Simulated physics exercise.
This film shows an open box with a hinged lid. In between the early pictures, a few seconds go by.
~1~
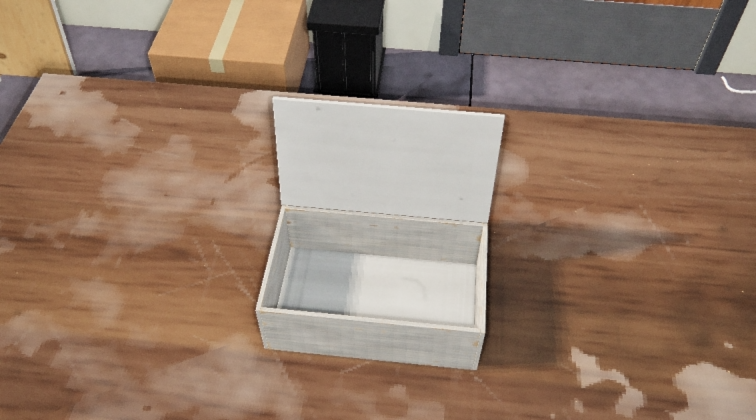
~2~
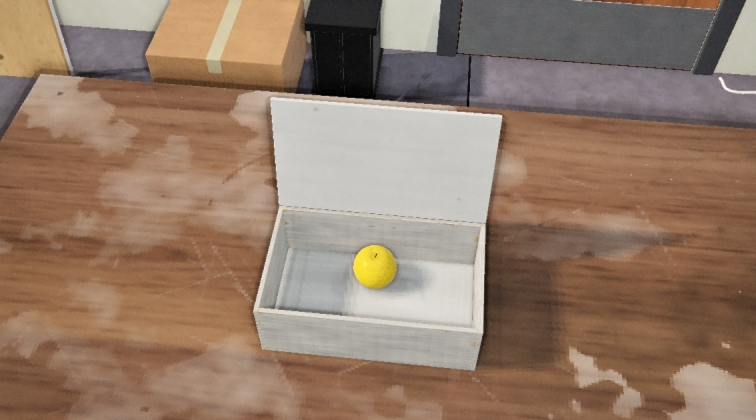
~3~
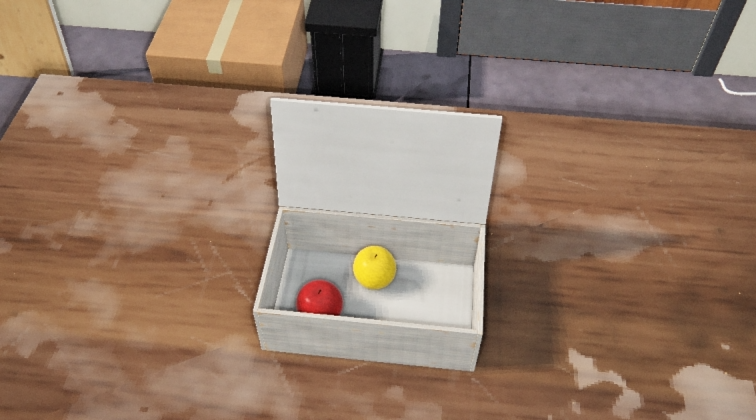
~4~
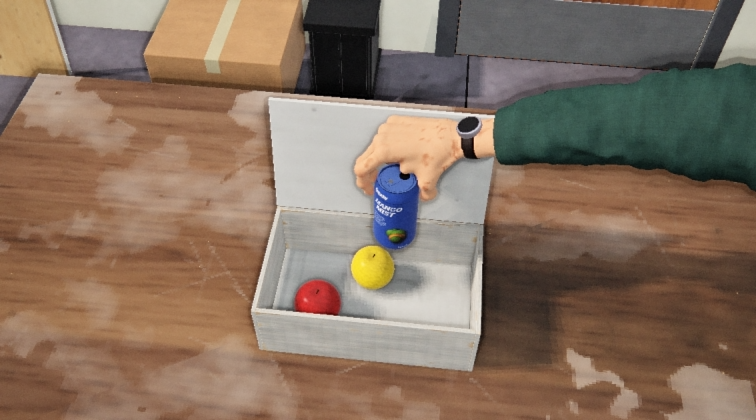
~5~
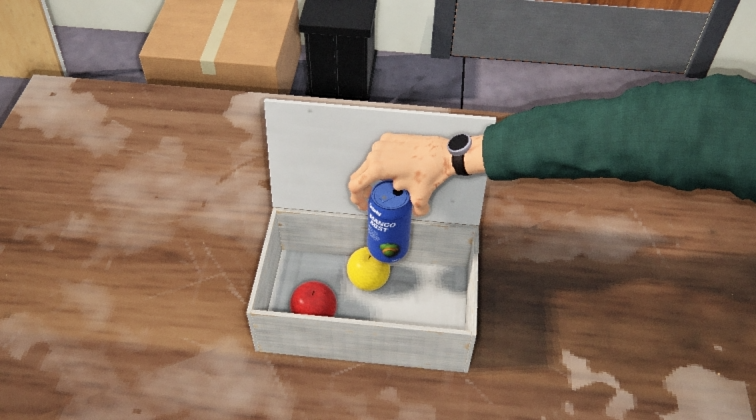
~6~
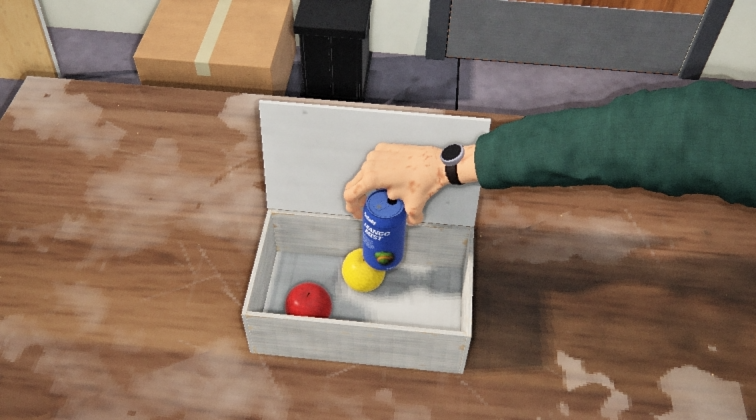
A yellow fruit, then a red one, appear in an open box before a hand lowers a blue can.
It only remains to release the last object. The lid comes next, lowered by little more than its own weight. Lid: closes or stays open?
Closes.
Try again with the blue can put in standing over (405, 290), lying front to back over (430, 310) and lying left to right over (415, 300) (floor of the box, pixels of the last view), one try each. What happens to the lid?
Well, the first try leaves the lid standing open, the second leaves it lying shut, and the third leaves it lying shut.
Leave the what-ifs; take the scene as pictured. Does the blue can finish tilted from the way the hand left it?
Result: The blue can leans over.
Then, 0.90 s after the last picture, lid starting down; blue can on its side near (399, 273); yellow apple rolled about its own width.
Then, 1.80 s after the last picture, lid 46° above the rim; blue can on its side near (399, 273); yellow apple rolled well along.
At rest, lid shut; tipped over in the box, blue can; moved from the start, yellow apple; red apple in place. Seen from the same camera at the end, blue can near (399, 273).
